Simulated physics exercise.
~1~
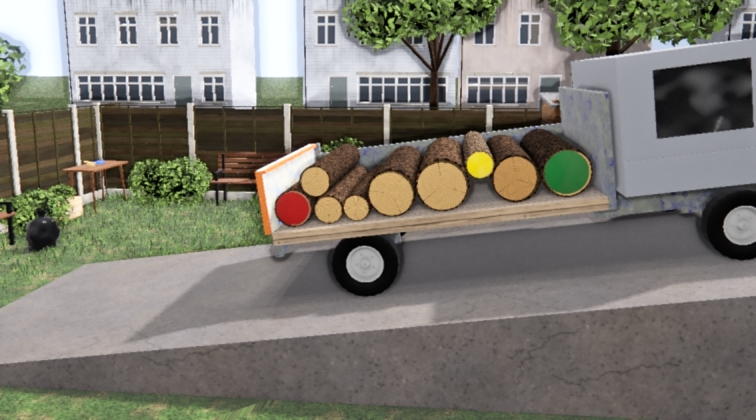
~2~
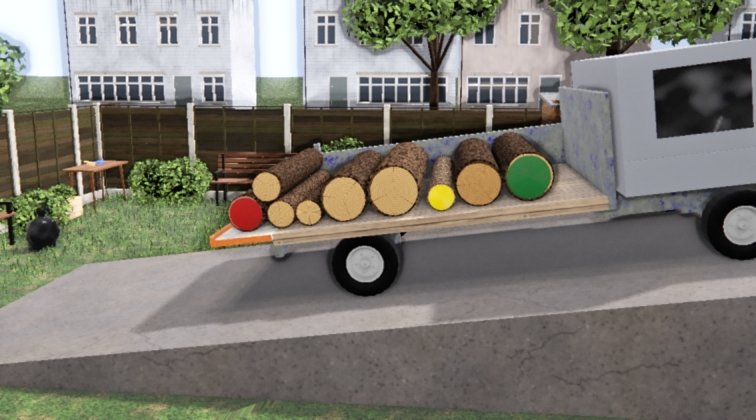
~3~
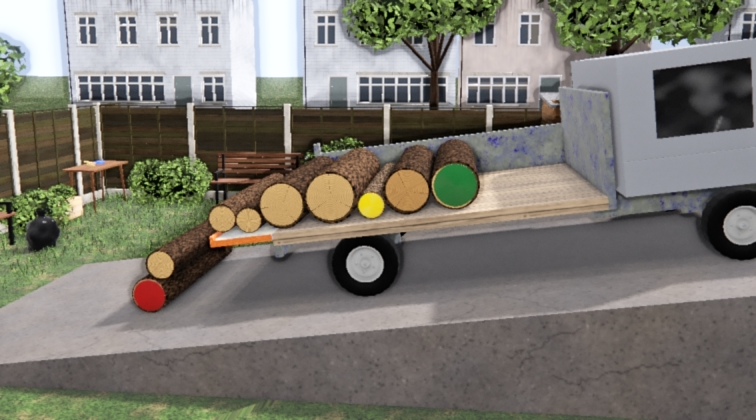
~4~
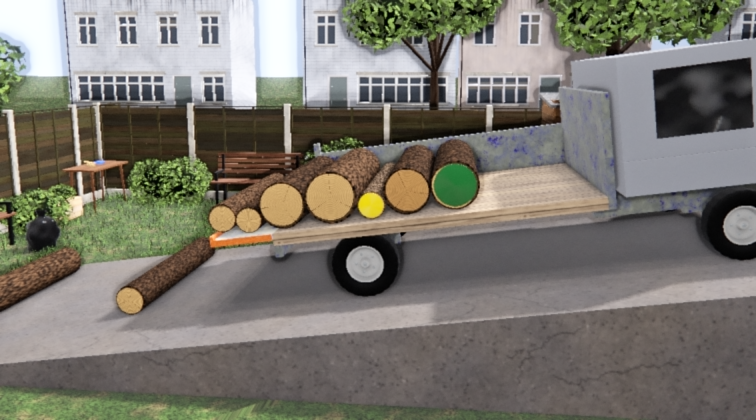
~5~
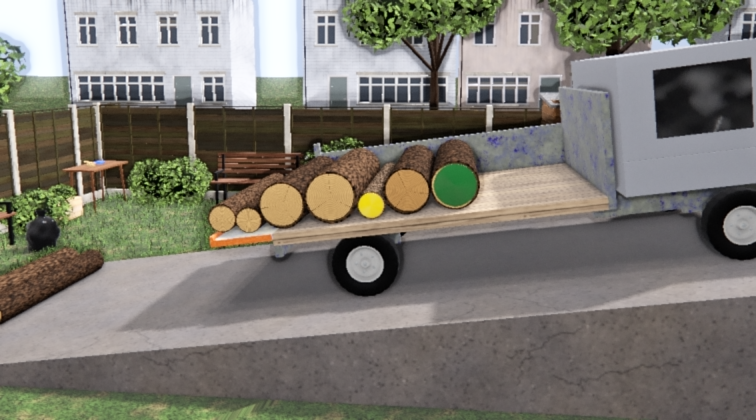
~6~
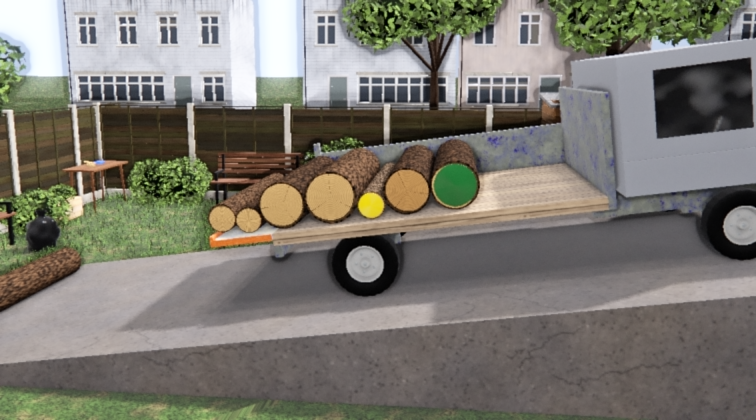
The footage shows a pick-up loaded with logs on a slope as its tailgate drops and the logs roll left. Two, including the red-ended one, fall off and roll down the ramp, while the rest, including the yellow-ended and green-ended logs, stop on the vehicle.
